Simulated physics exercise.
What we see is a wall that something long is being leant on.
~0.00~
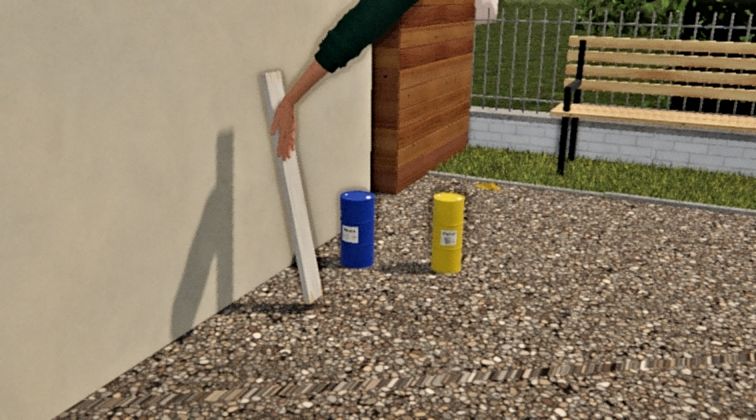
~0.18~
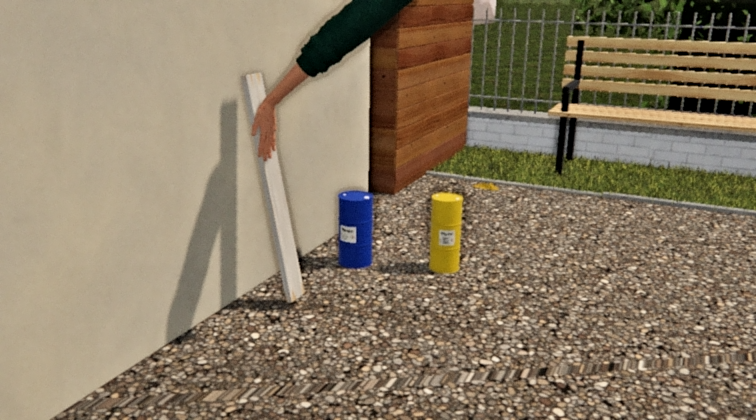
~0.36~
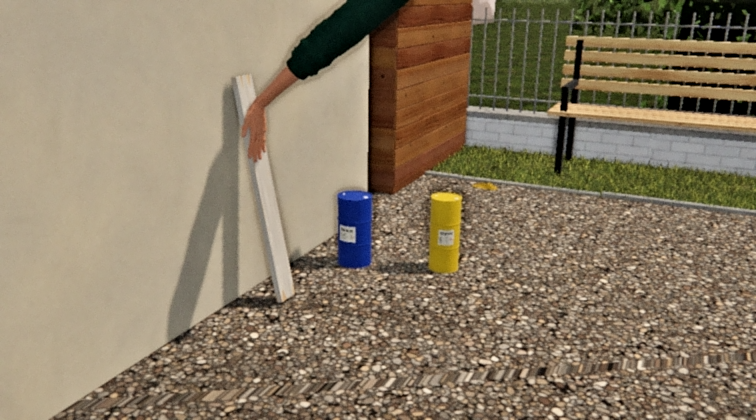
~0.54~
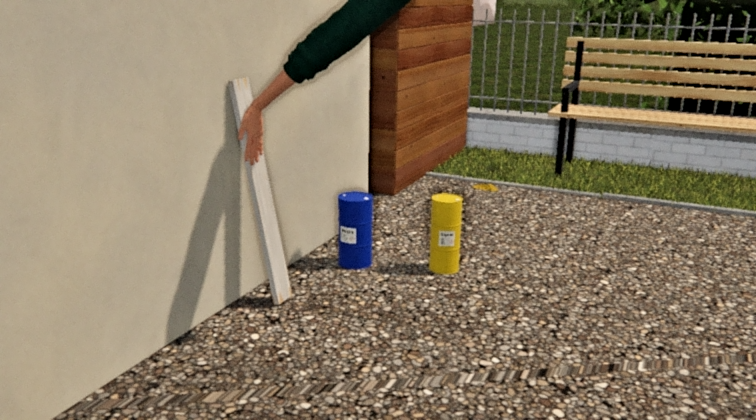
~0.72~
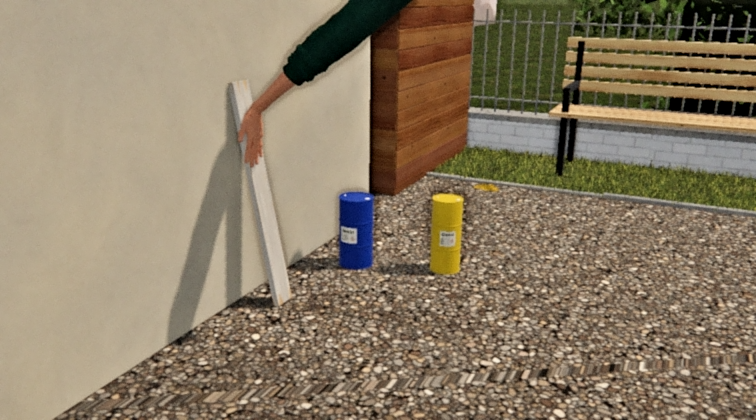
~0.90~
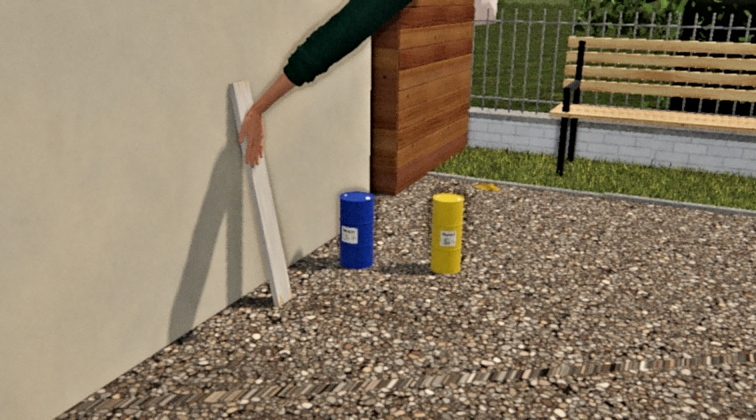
At first, a hand at the end of a green-sleeved arm holds a white plank upright near a pale wall, with blue and yellow canisters standing to the right. The hand shifts the plank a short way left until it leans on the wall, then stays on it, almost still.
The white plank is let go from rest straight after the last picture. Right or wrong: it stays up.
Right, it holds.
After 1.20 s, no change.
After 1.60 s, white plank resting near (262, 196).
In the end (2.6 s), all 3 unmoved. At the end, from the last picture's camera, white plank near (262, 196). The plank stays up.
